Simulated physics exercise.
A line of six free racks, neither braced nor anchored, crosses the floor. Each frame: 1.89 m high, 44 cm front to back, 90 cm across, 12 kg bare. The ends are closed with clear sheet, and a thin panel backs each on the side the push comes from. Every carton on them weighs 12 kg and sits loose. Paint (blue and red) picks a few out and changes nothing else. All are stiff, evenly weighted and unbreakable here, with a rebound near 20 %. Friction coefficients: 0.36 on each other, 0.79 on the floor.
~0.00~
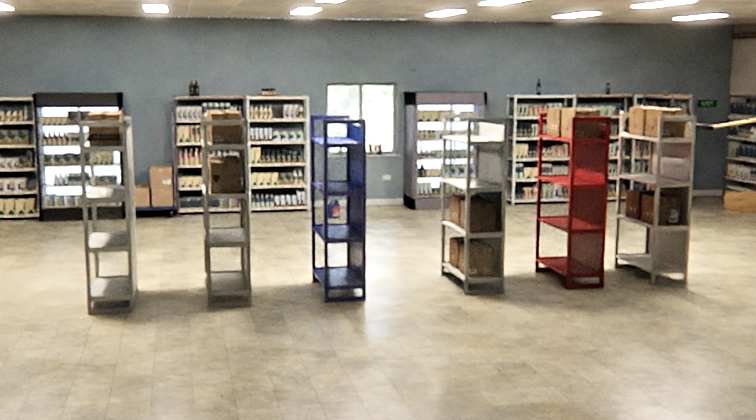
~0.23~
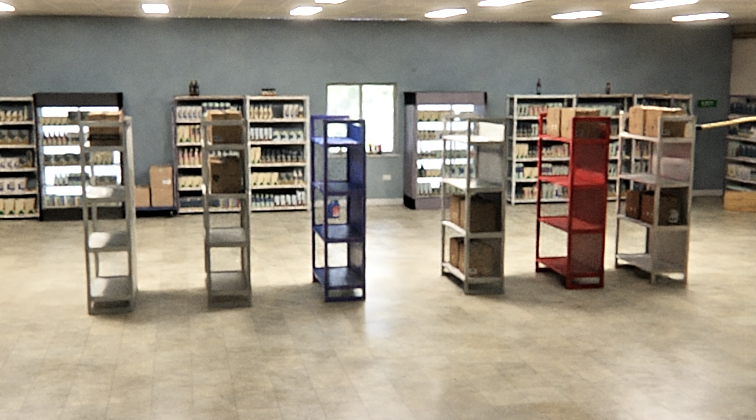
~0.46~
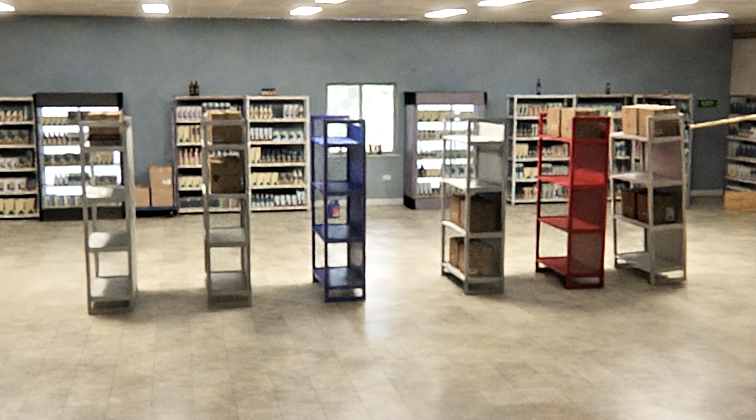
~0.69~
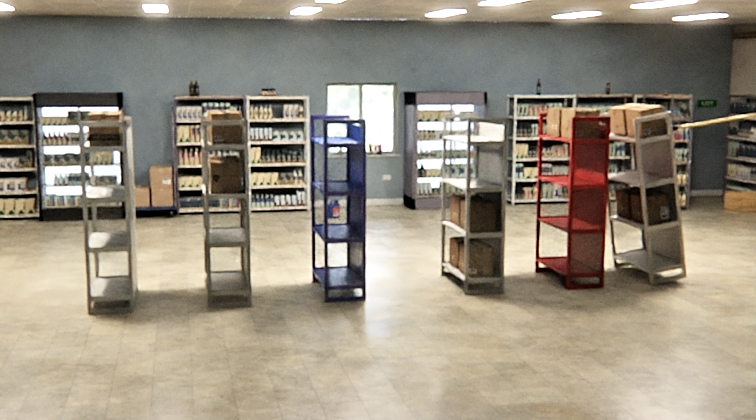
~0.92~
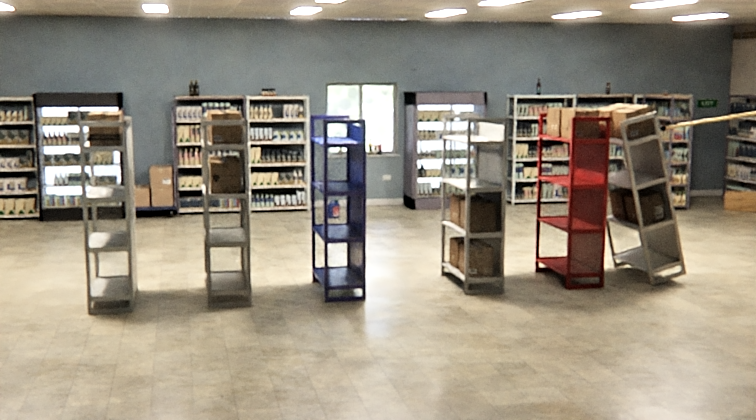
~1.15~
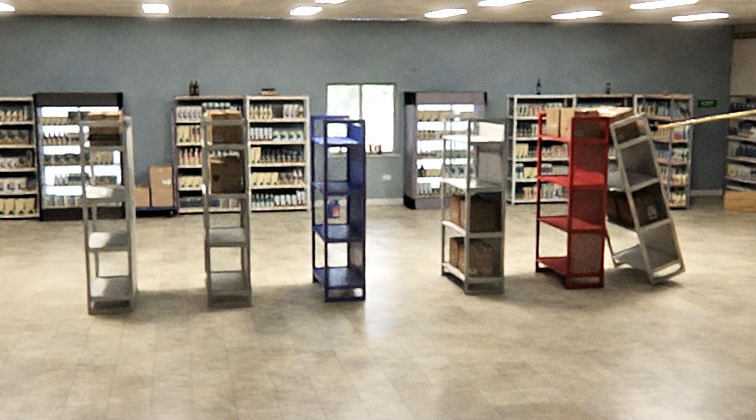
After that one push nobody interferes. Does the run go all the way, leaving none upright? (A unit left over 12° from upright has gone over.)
Yes, the whole lot goes.
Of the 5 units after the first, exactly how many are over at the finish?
It comes to 5.
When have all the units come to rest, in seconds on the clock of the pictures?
Near 6.0 s.
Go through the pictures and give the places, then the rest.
In the first frame (pixels give the middle of a visible side), pole end (712, 128) 16 cm from the first unit; red unit (588, 204); blue unit (345, 212); none of the others has stirred.
Pole end (700, 128) 13 mm from the first unit; blue unit (345, 212), in the second frame.
Pole end (688, 128) pushing; blue unit (345, 212); none of the others has stirred, in the third frame.
Pole end (676, 128) pushing; blue unit (345, 212); none of the others has stirred, in the fourth frame.
Pole end (664, 129) pushing; blue unit (345, 212); none of the others has stirred, in the fifth frame.
Pole end (656, 129) stopped; red unit (588, 204); blue unit (345, 212); none of the others has stirred, in the sixth frame.
After 2.16 s, 4 cartons spilt or dropped; 1 of the 5 other units over; red unit 30° from how it stood.
After 2.98 s, 8 cartons spilt or dropped; 3 of the 5 other units over; red unit 64° from how it stood; blue unit 32° from how it stood.
After 4.30 s, 16 cartons spilt or dropped; 5 of the 5 other units over; blue unit 68° from how it stood; red unit 68° from how it stood.
In the end (6.0 s), 16 cartons spilt or dropped; 5 of the 5 other units over; blue unit 68° from how it stood; red unit 68° from how it stood. Not one is left standing. From the last view, middles, blue unit near (238, 244), red unit near (482, 234).
